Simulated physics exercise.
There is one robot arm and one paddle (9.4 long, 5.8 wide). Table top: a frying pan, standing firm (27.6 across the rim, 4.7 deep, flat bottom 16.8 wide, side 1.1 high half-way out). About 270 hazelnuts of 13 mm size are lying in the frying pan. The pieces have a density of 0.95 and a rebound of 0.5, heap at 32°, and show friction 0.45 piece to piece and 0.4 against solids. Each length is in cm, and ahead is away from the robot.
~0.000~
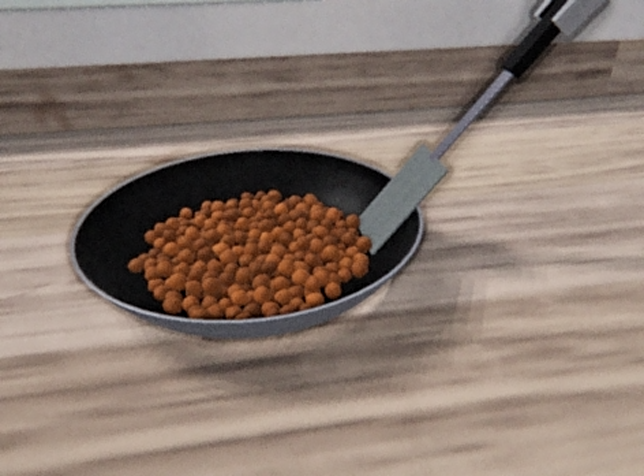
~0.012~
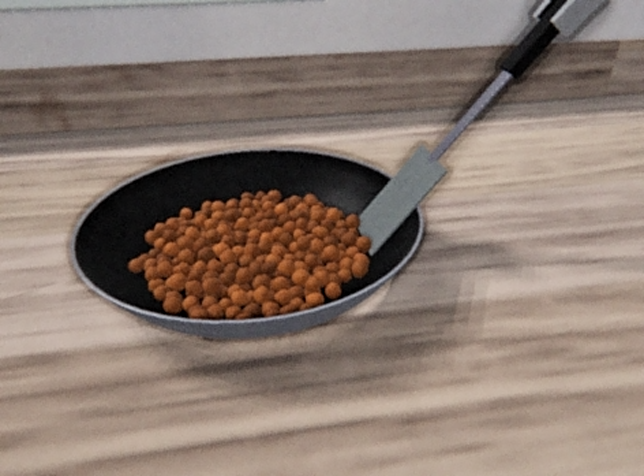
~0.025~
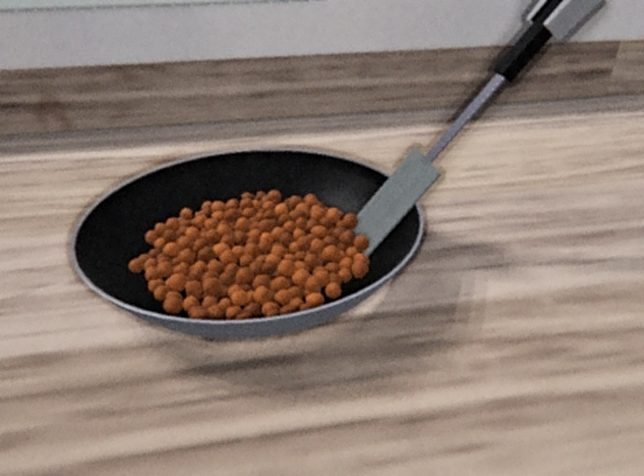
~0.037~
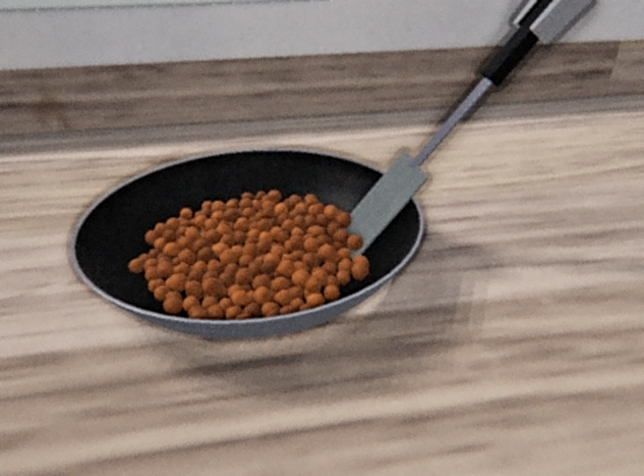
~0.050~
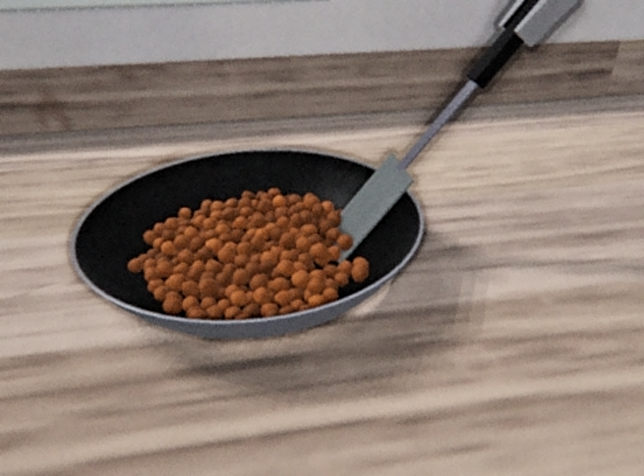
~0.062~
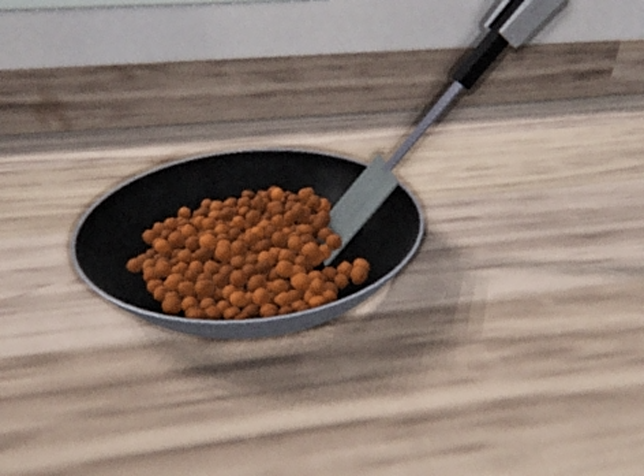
A pale, streaked wood-look table top with a strip of similar wood and a light grey surface behind it is seen from above at an angle. A black frying pan with a grey rim holds a heap of reddish-brown hazelnuts, and a grey paddle on a black-gripped shaft slants in from the upper right. The paddle slides slightly left, nudging the nearest nuts, while the pan and camera stay still.
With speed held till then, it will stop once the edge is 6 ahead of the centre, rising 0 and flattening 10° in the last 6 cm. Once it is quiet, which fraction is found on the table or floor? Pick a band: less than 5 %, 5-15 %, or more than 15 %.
It falls in the band less than 5 %.
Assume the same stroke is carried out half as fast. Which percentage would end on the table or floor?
Estimated result: Some 0 %.
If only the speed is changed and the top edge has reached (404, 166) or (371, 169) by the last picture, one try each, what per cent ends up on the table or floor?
That comes to about 0 and about 0 percent, in that order.
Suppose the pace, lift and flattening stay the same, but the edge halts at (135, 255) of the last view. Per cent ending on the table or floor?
Approximately 10 per cent, I reckon.
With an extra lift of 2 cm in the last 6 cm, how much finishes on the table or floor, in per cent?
It comes to around 0 percent.
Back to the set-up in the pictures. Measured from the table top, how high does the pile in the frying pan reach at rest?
Near 5.0 centimetres high.
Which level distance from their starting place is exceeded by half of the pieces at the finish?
It comes out at about 3 cm.
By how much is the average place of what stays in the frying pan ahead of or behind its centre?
4.0 cm ahead.
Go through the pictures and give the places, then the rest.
The paddle top edge at (435, 156), sloping 51°; upper third of the load around (260, 240), from x 135 to 365, top at y 195; 272 in the frying pan, in the first frame.
The paddle top edge at (434, 157), sloping 51°; upper third of the load around (260, 240), from x 135 to 365, top at y 195, in the second frame.
The paddle top edge at (428, 160), sloping 51°; upper third of the load around (262, 240), from x 135 to 360, top at y 195, in the third frame.
The paddle top edge at (416, 164), sloping 51°; upper third of the load around (264, 239), from x 135 to 360, top at y 195, in the fourth frame.
The paddle top edge at (402, 166), sloping 51°; upper third of the load around (266, 236), from x 135 to 360, top at y 195, in the fifth frame.
The paddle top edge at (389, 167), sloping 51°; upper third of the load around (264, 235), from x 135 to 360, top at y 195; 272 in the frying pan, in the sixth frame.
After 0.10 s, sloping 51°, highest piece 5 above the table; 272 in the frying pan.
After 0.14 s, sloping 47°, highest piece 6 above the table; 272 in the frying pan.
After 0.36 s, sloping 41°, highest piece 5 above the table; 272 in the frying pan.
After 1.41 s, sloping 41°, highest piece 4 above the table; 272 in the frying pan.
In the end, 272 in the frying pan. That is 0 % on the table or floor.
